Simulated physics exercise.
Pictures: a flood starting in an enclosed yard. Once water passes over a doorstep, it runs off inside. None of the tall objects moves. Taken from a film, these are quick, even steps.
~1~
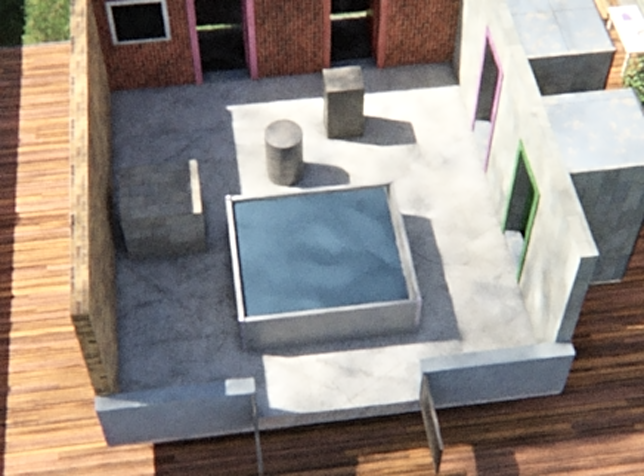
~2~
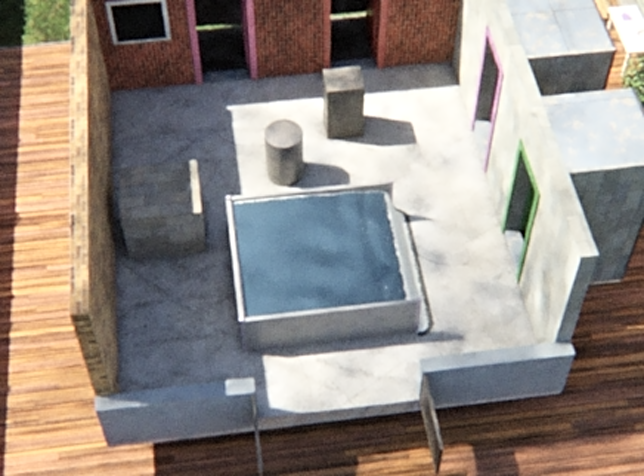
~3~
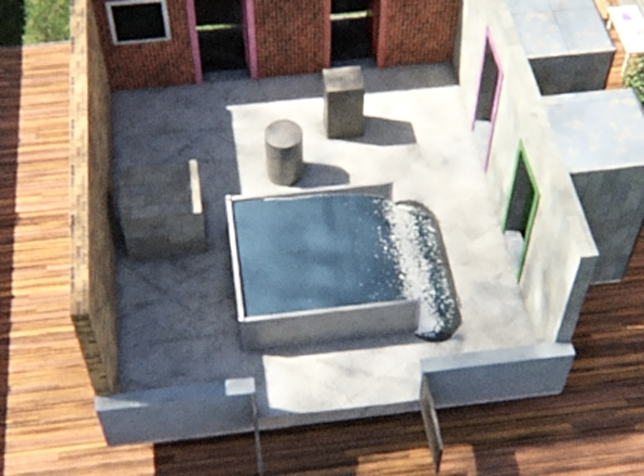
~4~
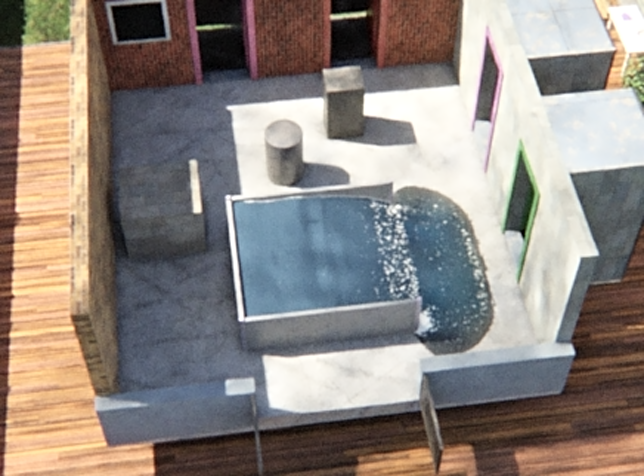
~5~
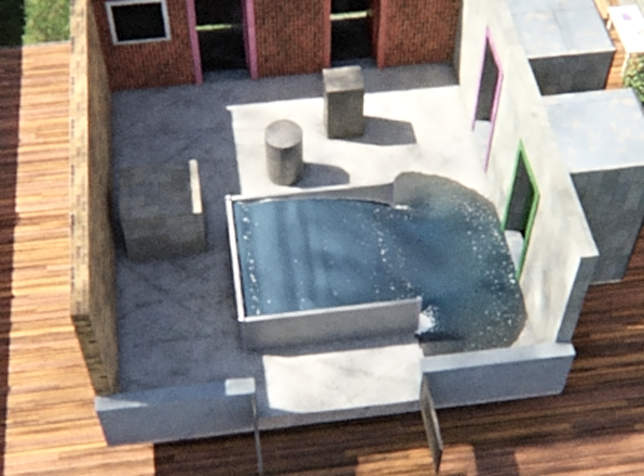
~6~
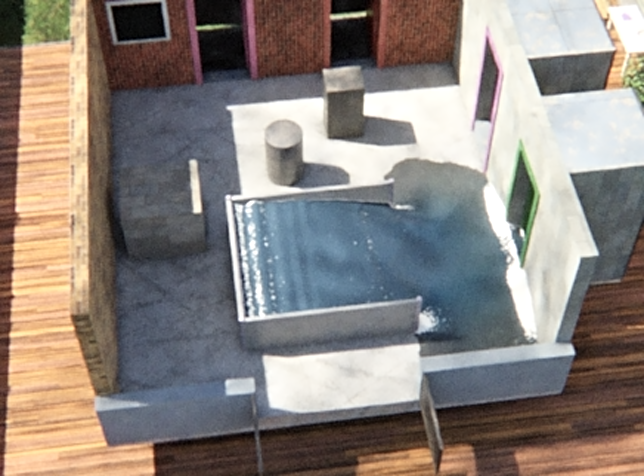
In a walled yard, the right side of a raised water tank opened, and foaming water poured out across the pale floor, spreading rightward until it met the wall beside the green-framed opening.
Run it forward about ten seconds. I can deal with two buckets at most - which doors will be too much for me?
Here is how it goes: The red door will be too much; the purple door will be manageable; the pink door will be manageable; the green door will be too much.
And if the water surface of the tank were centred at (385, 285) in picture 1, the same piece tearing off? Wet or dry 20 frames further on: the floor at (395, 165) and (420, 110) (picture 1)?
Spot one ends up sodden, spot two sodden.
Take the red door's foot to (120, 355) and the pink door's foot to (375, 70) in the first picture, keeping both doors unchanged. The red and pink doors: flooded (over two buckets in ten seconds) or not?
The red door exceeds it, while the pink door exceeds it.
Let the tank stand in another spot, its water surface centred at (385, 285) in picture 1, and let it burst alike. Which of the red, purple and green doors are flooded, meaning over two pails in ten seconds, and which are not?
I reckon red breaks the limit, purple misses the mark, and green breaks the limit.
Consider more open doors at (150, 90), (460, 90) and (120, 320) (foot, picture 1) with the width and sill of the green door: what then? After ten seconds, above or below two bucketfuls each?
Well, the first is below the limit, the next is above the limit, and the last is below the limit.
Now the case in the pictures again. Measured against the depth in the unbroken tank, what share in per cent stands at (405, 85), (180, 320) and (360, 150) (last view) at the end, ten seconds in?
First spot roughly 10 %, second 8 %, third 8 %.
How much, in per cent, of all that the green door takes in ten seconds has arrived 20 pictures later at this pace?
That comes out to 85 per cent by my count.
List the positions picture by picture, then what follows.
Still water in the water tank at (320, 251), in the first picture.
The front is at (427, 329), out from the gap at (401, 261), in the second picture.
Water pours out at (401, 261) and has run to (436, 338), in the third picture.
The front is at (469, 344), out from the gap at (401, 262), in the fourth picture.
Water pours out at (401, 263) and has run to (499, 351), in the fifth picture.
Water pours out at (401, 263) and has run to a hidden place, in the sixth picture.
A moment on, water covers 20 % of the floor; the red door not reached, the purple door wet at the sill, nothing in, the pink door not reached, the green door far over two buckets in.
Next, water covers 30 % of the floor; the red door not reached, the purple door wet at the sill, nothing in, the pink door not reached, the green door far over two buckets in.
Then, water covers 50 % of the floor; the red door under two buckets in, the purple door wet at the sill, nothing in, the pink door not reached, the green door far over two buckets in.
Later, water covers 90 % of the floor; the red door far over two buckets in, the purple door wet at the sill, nothing in, the pink door wet at the sill, nothing in, the green door far over two buckets in.
In the end, water covers 100 % of the floor; the red door far over two buckets in, the purple door wet at the sill, nothing in, the pink door wet at the sill, nothing in, the green door far over two buckets in.
